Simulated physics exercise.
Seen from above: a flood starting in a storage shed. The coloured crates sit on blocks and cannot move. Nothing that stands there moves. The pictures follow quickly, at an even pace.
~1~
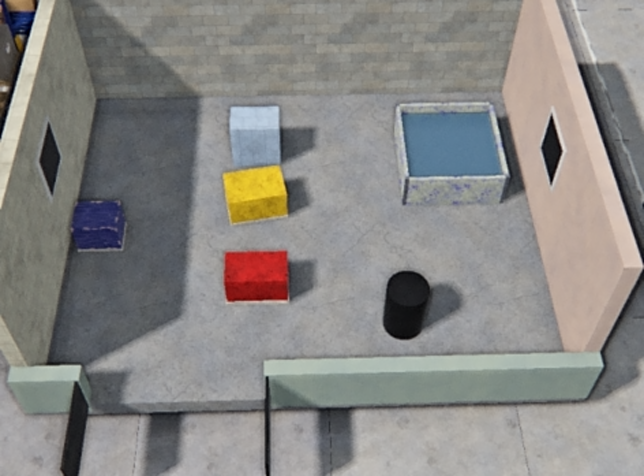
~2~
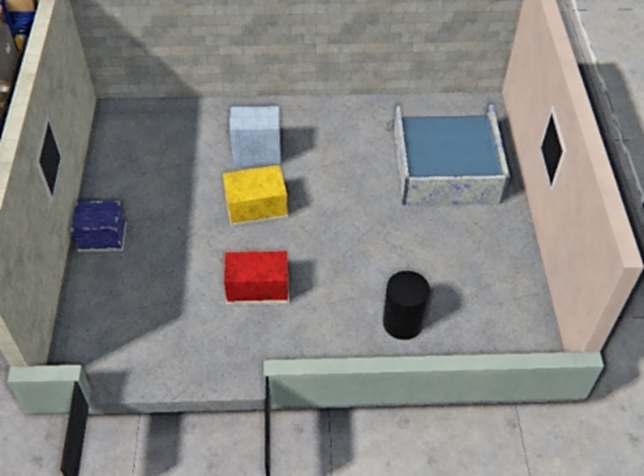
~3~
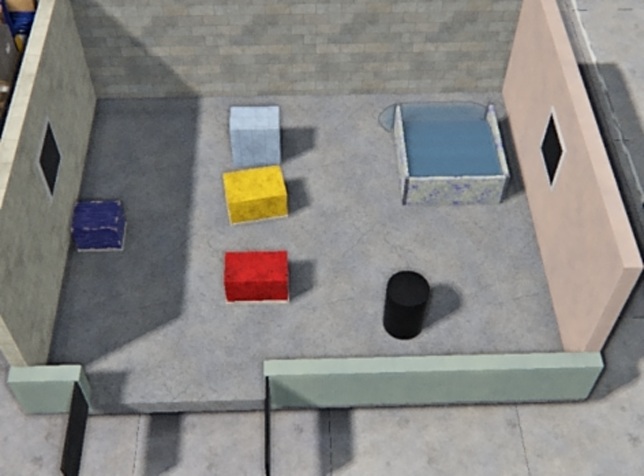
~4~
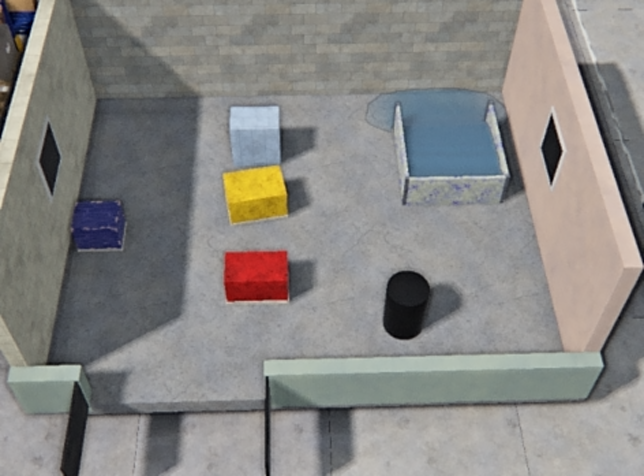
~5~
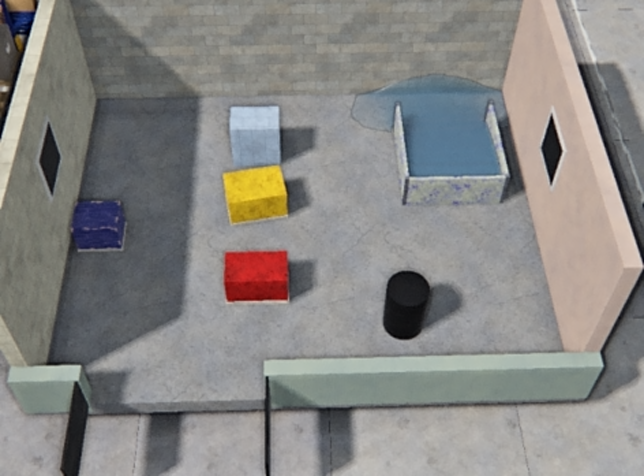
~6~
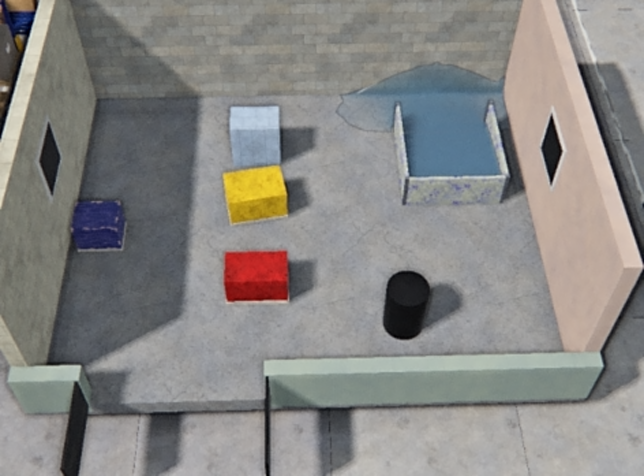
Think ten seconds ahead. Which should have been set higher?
One by one: The blue crate is wetted; the red crate escapes dry; the yellow crate is wetted.
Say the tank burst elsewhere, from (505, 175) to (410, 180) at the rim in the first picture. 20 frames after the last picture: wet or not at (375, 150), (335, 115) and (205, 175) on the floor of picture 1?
One after the other: Dry, clear, dry.
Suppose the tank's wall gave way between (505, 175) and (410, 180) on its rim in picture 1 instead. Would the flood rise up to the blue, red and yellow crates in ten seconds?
One by one: The blue crate is wetted; the red crate takes water; the yellow crate gets wet.
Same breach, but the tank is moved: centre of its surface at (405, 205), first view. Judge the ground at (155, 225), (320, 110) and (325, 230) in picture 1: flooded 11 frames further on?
As listed: Free of water, under water, no water.
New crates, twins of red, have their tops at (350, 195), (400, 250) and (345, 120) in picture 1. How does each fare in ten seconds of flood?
In that order: Stays dry, keeps dry, is wetted.
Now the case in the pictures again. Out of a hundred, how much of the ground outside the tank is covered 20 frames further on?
Near 45 in a hundred.
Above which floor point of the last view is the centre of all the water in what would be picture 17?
Roughly at (425, 132).
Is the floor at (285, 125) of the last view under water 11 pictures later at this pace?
Verdict: Flooded.
A moment on, water covers 10 % of the floor; the blue crate not reached, the red crate not reached, the yellow crate not reached.
Next, water covers 20 % of the floor; the blue crate not reached, the red crate not reached, the yellow crate not reached.
Then, water covers 45 % of the floor; the blue crate not reached, the red crate not reached, the yellow crate water round its plinth.
Later, water covers 60 % of the floor; the blue crate water round its plinth, the red crate water round its plinth, the yellow crate water round its plinth.
In the end, water covers 90 % of the floor; the blue crate was topped, the red crate stayed above the water, the yellow crate was topped.
